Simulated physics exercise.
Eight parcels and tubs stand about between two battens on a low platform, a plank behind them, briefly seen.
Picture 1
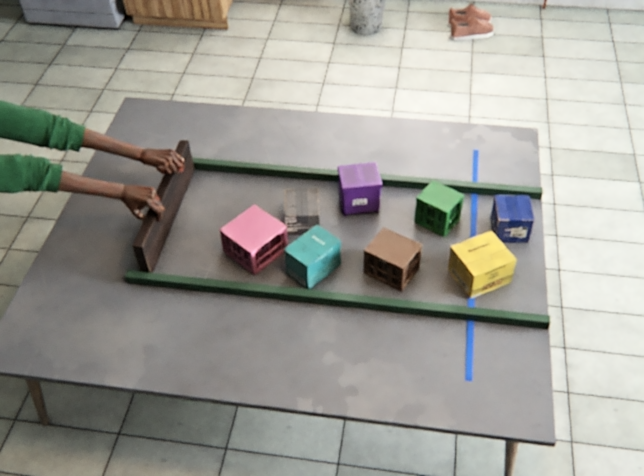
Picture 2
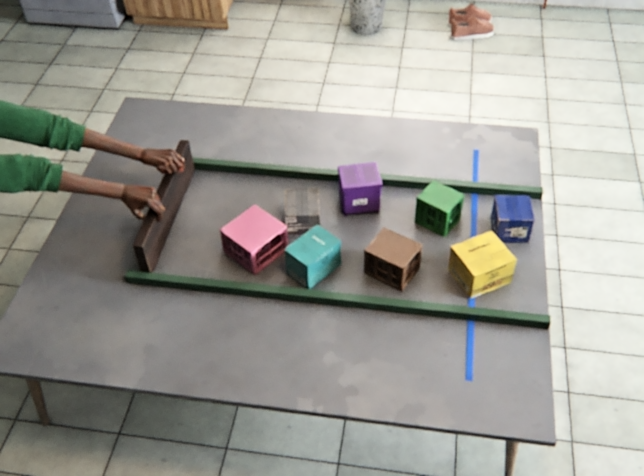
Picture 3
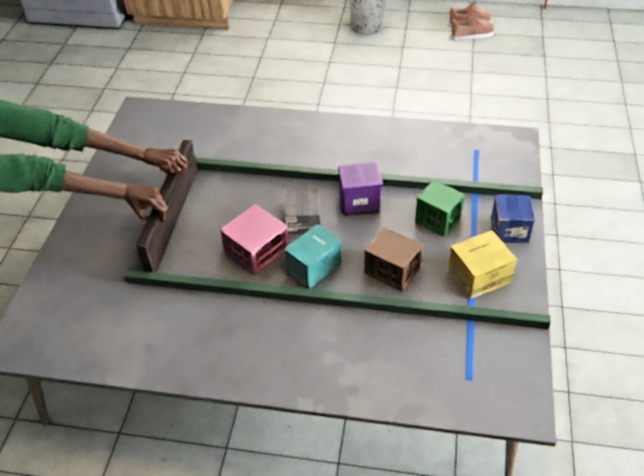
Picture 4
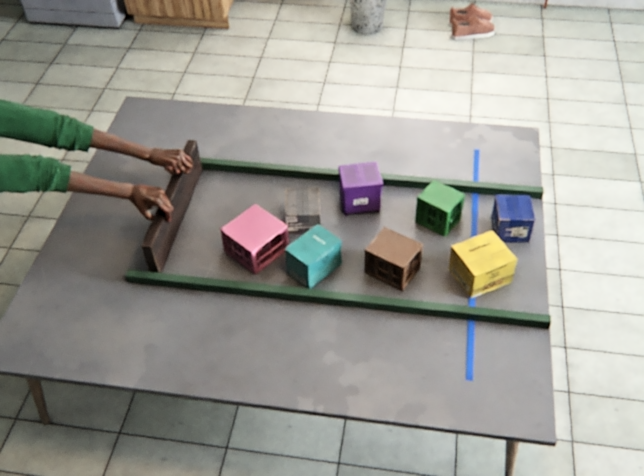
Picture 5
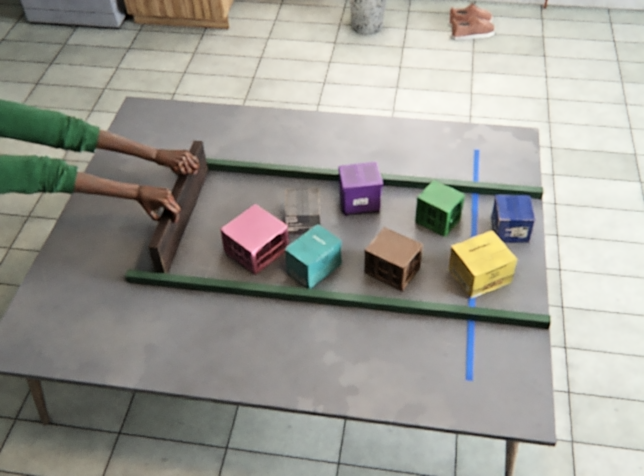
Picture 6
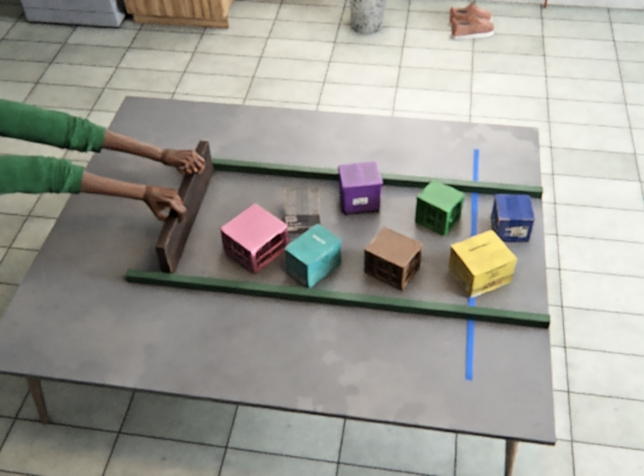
Two hands slide a dark plank slightly right between green battens, while the colourful boxes stay still.
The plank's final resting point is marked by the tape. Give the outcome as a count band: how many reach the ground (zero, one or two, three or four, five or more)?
Three or four reach the ground.
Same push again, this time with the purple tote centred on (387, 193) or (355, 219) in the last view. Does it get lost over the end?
In that order, I'd say it is not knocked off, then is not knocked off.
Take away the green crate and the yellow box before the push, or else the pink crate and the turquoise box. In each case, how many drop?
First 1, then 1.
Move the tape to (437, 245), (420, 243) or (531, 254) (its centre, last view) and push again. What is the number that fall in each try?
1, 1, 8.
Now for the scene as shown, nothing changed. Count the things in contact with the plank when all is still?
That comes to 3.
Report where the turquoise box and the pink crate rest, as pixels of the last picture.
In the last picture, roughly (542, 283) and (498, 262).
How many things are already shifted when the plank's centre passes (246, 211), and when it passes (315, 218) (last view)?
The first count is 1, and then it's 5.
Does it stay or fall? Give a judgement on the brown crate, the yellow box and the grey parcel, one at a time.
Well, the brown crate takes the plunge, the yellow box takes the plunge, and the grey parcel hangs in there.
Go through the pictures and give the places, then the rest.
In the first frame, blue parcel (512, 219); yellow box (481, 264); green crate (439, 209); plank (166, 205); tape (473, 249).
In the second frame, yellow box (481, 264); plank (167, 205).
In the third frame, green crate (439, 209); grey parcel (303, 211).
In the fourth frame, blue parcel (513, 219); purple tote (360, 189).
In the fifth frame, yellow box (482, 264); turquoise box (314, 257).
In the sixth frame, blue parcel (512, 218); yellow box (482, 264); green crate (439, 208); plank (187, 206); tape (473, 249).
Soon after, none off yet; blue parcel at rest near (512, 218); yellow box at rest near (482, 264); green crate at rest near (439, 208).
After that, none off yet; blue parcel at rest near (512, 218); yellow box displaced about its own width near (523, 268); green crate displaced a little near (447, 210).
In the end, the number that fall off is three or four; gone, brown crate, yellow box and blue parcel.
